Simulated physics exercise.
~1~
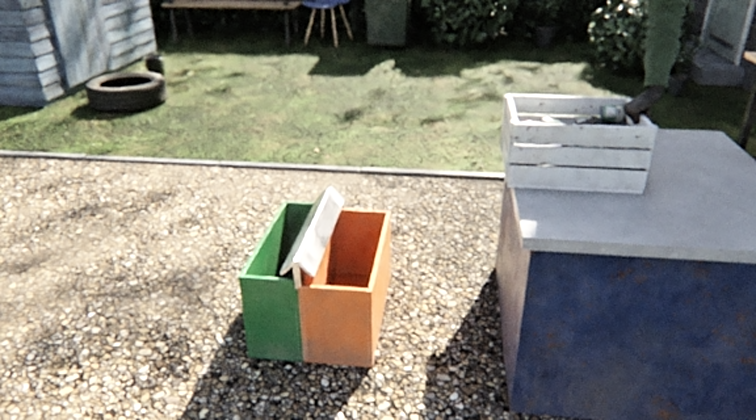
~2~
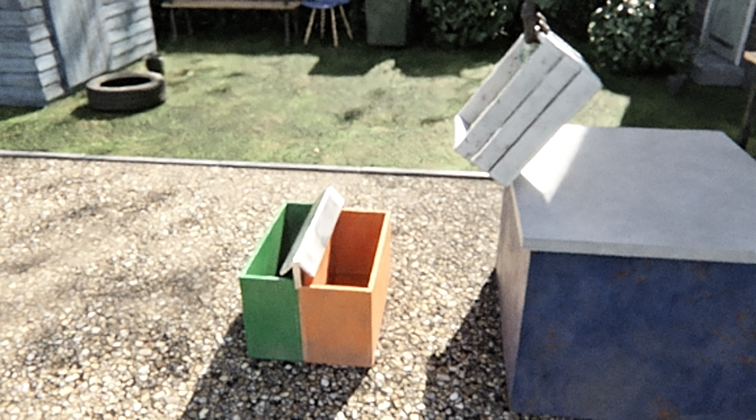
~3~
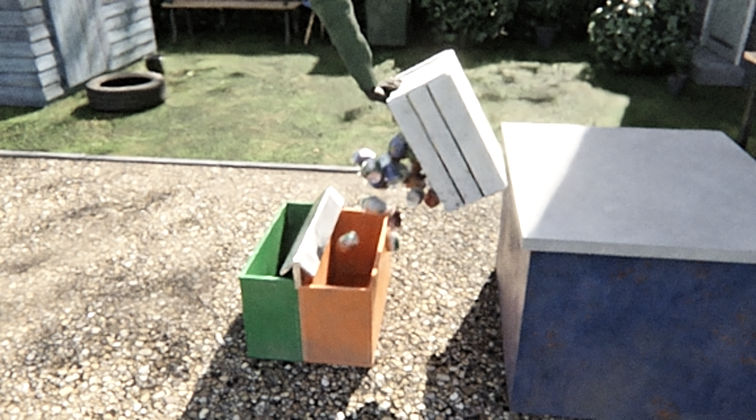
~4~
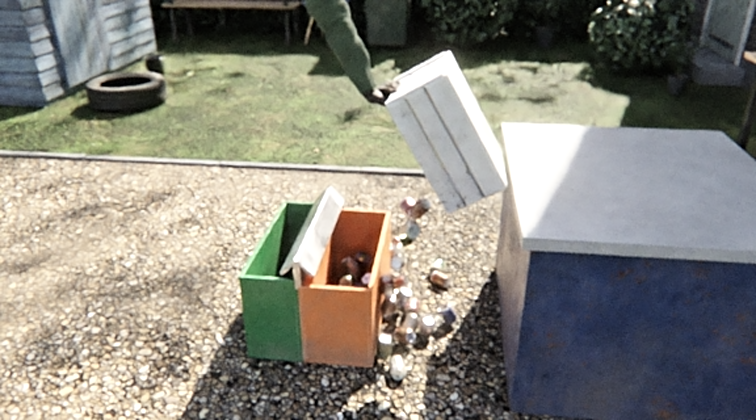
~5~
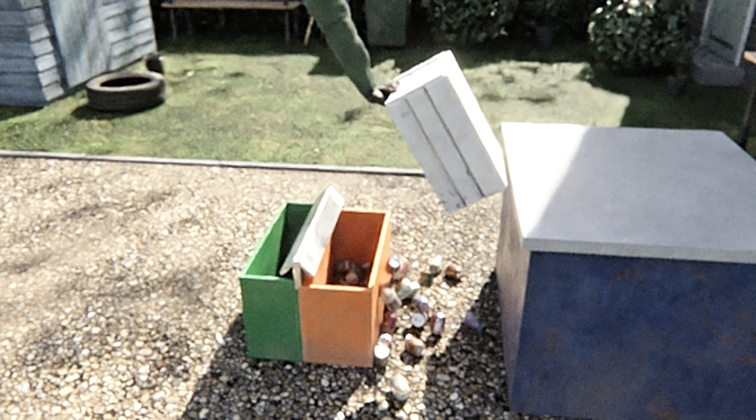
At first, a white slatted crate rests on a large blue block with a pale top, with a green and orange pair of open boxes on the gravel to the left. A gloved hand raises the crate's back, tipping it toward the boxes. The crate swings further over, and a cluster of small cans tumbles out. Some drop into the orange box, while others fall short onto the gravel between it and the block. Finally, the arm holds the emptied crate steeply tilted, with cans in the orange box and scattered beside it.
